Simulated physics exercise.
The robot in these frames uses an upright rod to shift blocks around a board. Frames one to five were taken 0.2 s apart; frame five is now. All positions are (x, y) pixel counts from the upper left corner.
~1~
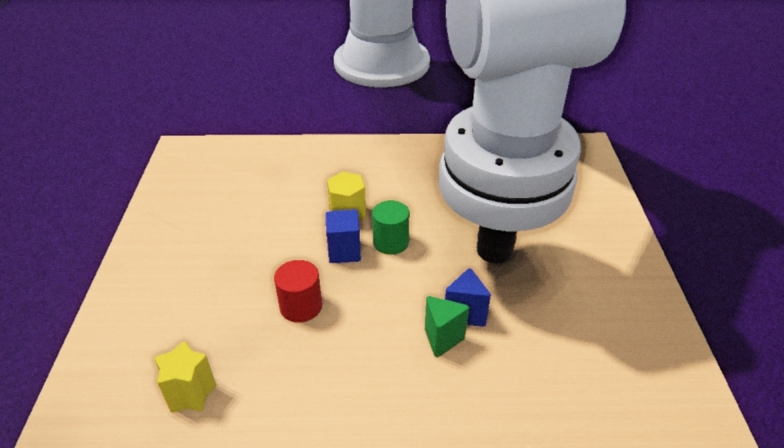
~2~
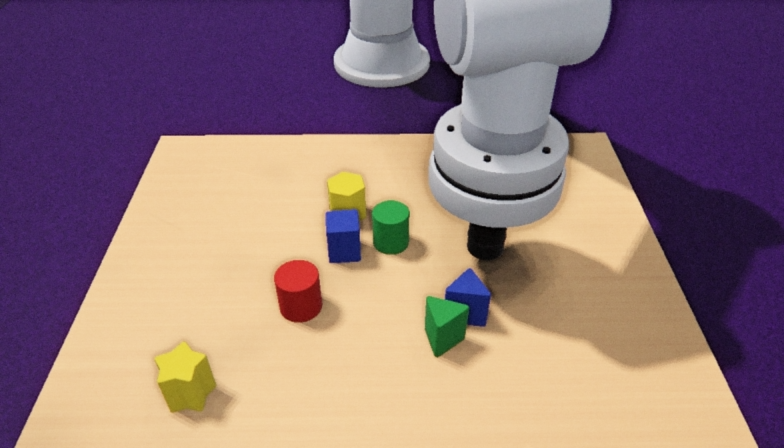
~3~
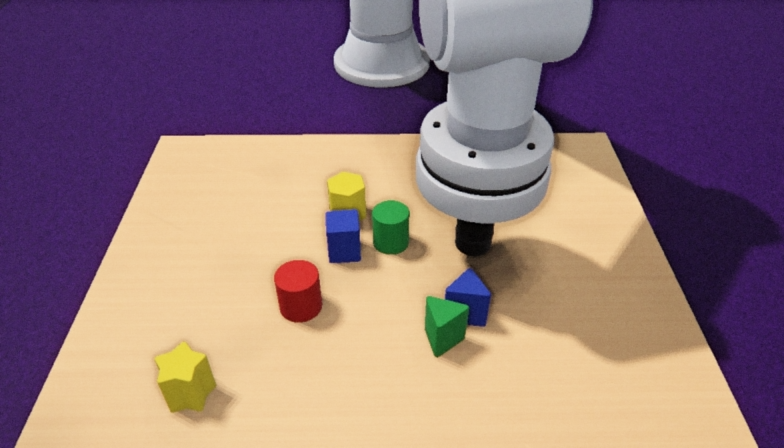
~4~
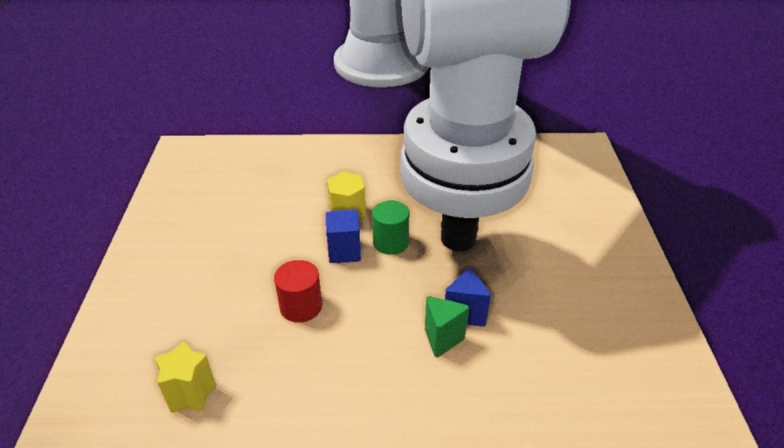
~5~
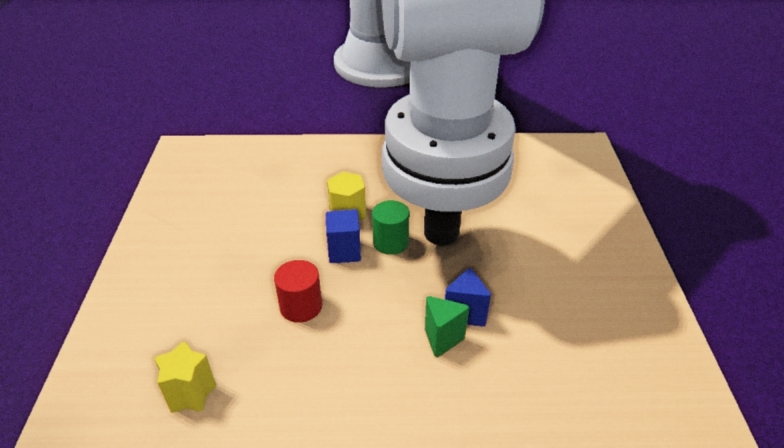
In this clip, a robot arm with a dark upright rod moves left and slightly back above a wooden board, nearing the green cylinder, while the red, yellow, blue and green blocks all stay where they are.
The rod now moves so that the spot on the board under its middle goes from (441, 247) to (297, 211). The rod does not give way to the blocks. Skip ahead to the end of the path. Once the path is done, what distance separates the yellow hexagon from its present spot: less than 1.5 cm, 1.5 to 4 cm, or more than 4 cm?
Answer: More than 4 cm.
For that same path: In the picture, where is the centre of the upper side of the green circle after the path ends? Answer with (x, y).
I'd place it at (291, 205), taking the centre of its top.
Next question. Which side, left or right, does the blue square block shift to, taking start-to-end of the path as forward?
The blue square block goes left.
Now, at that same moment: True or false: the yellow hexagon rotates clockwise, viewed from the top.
It is true.
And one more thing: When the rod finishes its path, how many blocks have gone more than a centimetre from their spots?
My best guess is that three blocks or more move over 1 cm.
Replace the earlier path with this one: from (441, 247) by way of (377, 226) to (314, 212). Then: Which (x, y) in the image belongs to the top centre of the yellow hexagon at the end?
In the picture, it is at (297, 162).
On the path given first. One third of the way, rod (390, 222); blue square block (328, 223), turned 40° anticlockwise; green circle (354, 206).
Two thirds of the way, rod (342, 210); blue square block (312, 228), turned 85° anticlockwise; yellow hexagon (325, 172), turned 65° clockwise; green circle (310, 205).
At the end, rod (296, 199); blue square block (311, 229), turned 85° anticlockwise; yellow hexagon (309, 161), turned 120° clockwise; green circle (291, 205); blue triangle in place.
